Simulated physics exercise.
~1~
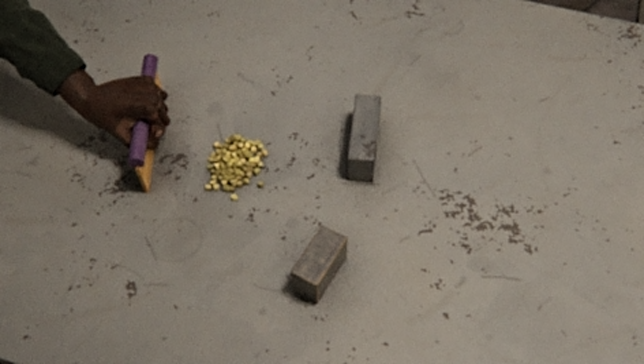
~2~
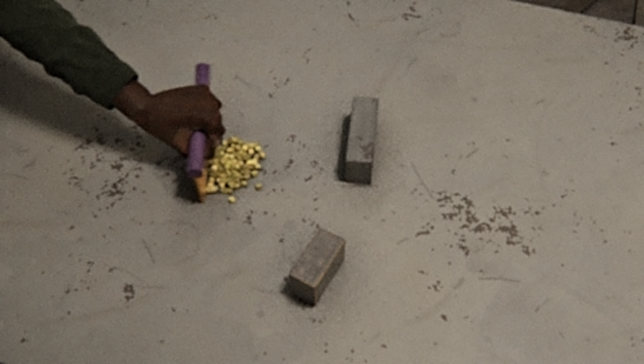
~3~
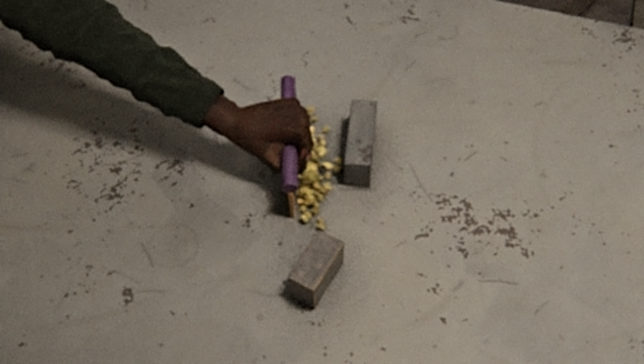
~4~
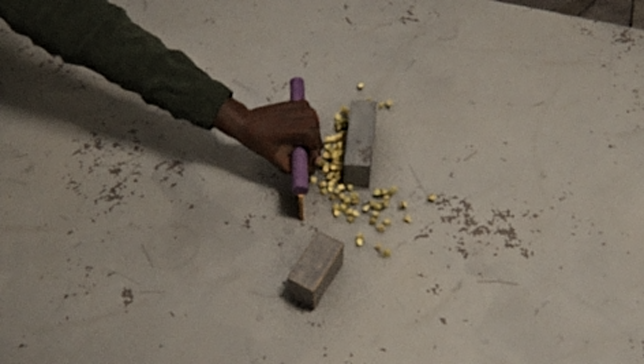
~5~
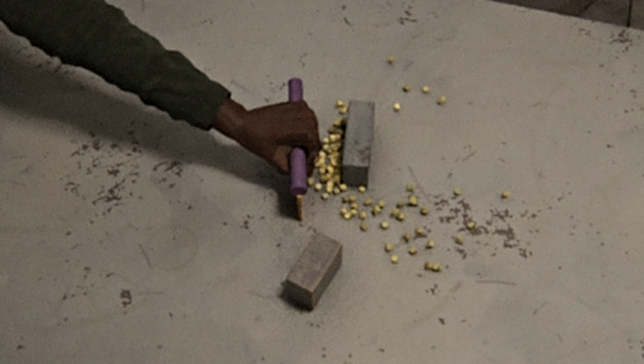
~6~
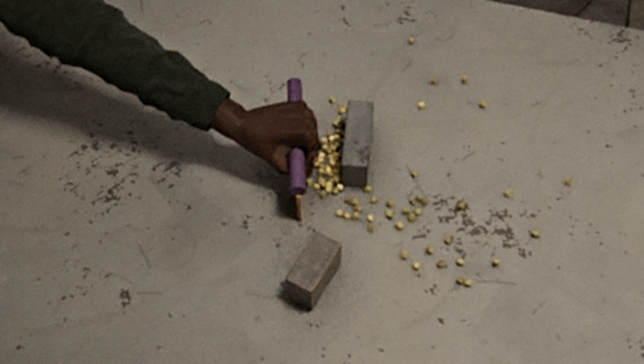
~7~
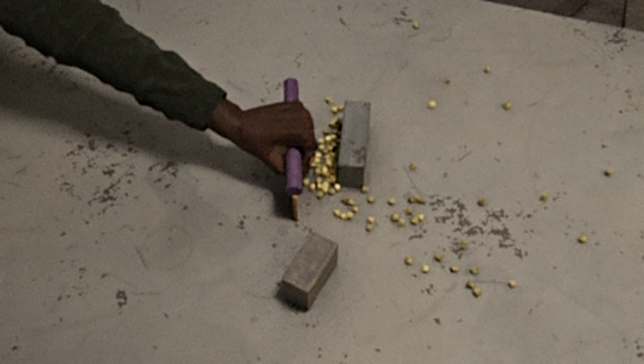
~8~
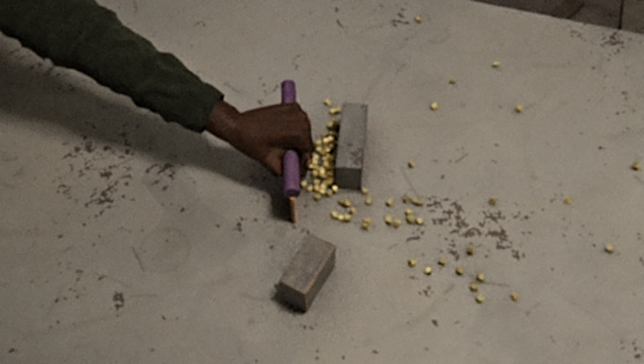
Hand with a purple-handled scraper shoving yellow pieces right against two grey blocks, some scattering beyond, many staying heaped behind one block.
